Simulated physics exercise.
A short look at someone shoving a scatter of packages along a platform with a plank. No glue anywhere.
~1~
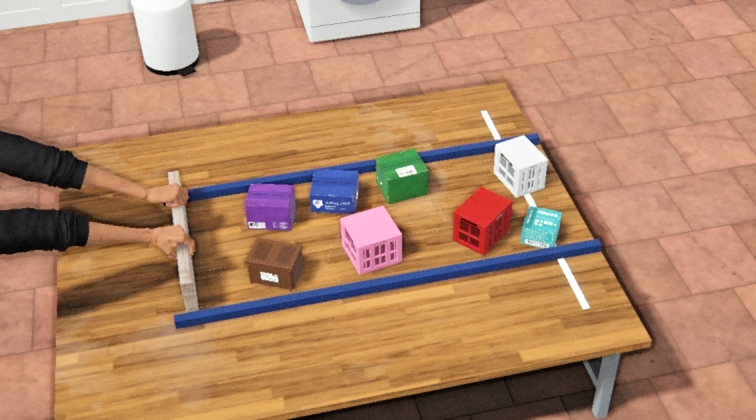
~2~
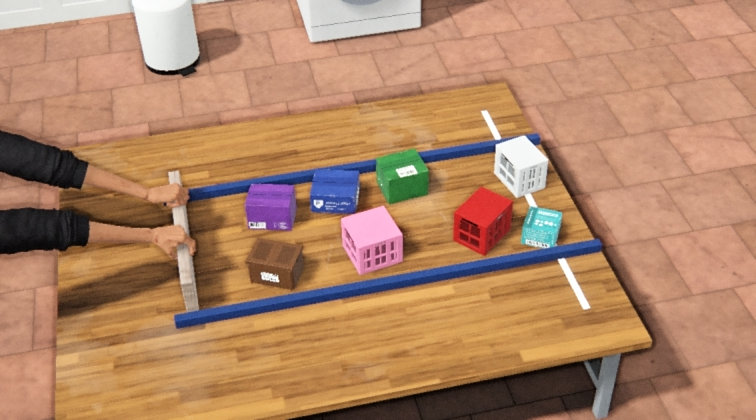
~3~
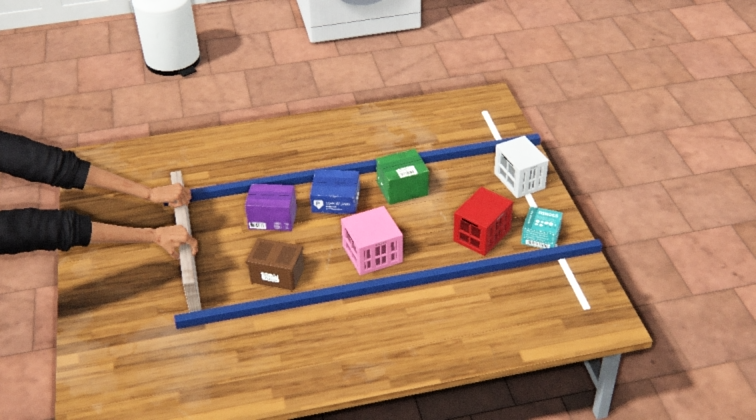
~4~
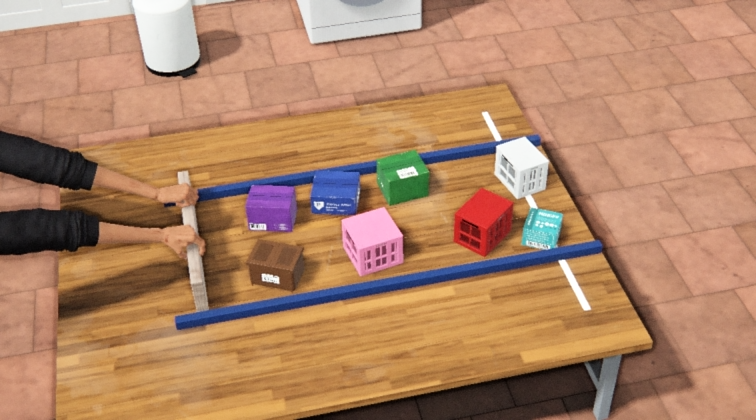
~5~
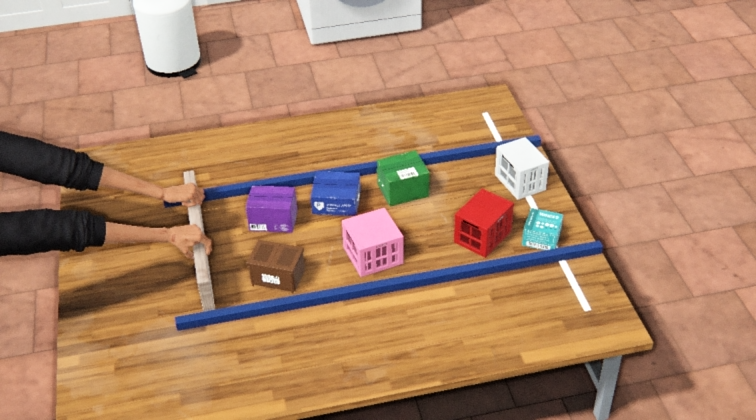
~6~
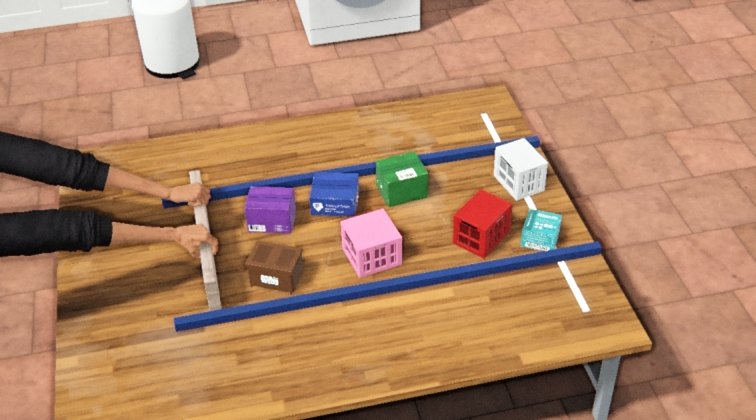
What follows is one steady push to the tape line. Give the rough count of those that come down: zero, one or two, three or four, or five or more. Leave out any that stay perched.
The number that fall off is five or more.
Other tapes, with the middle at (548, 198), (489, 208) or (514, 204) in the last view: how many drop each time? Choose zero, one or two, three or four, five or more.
For each place: 5 or more; three to four; more than four.
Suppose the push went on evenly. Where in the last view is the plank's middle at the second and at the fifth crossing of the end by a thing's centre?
Its middle is around (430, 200) and later (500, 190).
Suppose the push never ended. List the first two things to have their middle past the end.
The order is the white crate, then the turquoise box.
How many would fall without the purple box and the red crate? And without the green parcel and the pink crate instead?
The counts: 4 and 4.
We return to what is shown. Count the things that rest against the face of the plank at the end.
It touches 2.
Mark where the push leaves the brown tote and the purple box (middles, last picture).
First (564, 209), then (537, 161).
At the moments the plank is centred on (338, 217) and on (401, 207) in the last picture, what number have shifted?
At the one place 5, at the other 8.
Soon after, none off yet; white crate at rest near (520, 169); turquoise box at rest near (541, 231); red crate at rest near (482, 224).
Then, none off yet; white crate moved a little near (527, 169); turquoise box moved a little near (551, 231); red crate moved about its own width near (519, 214).
Further on, two off so far; white crate on the ground near (582, 248); turquoise box on the ground near (642, 310); red crate moved well along near (584, 197).
At rest, the number that fall off is five or more; fallen, blue parcel, pink crate, green parcel, red crate, turquoise box and white crate.
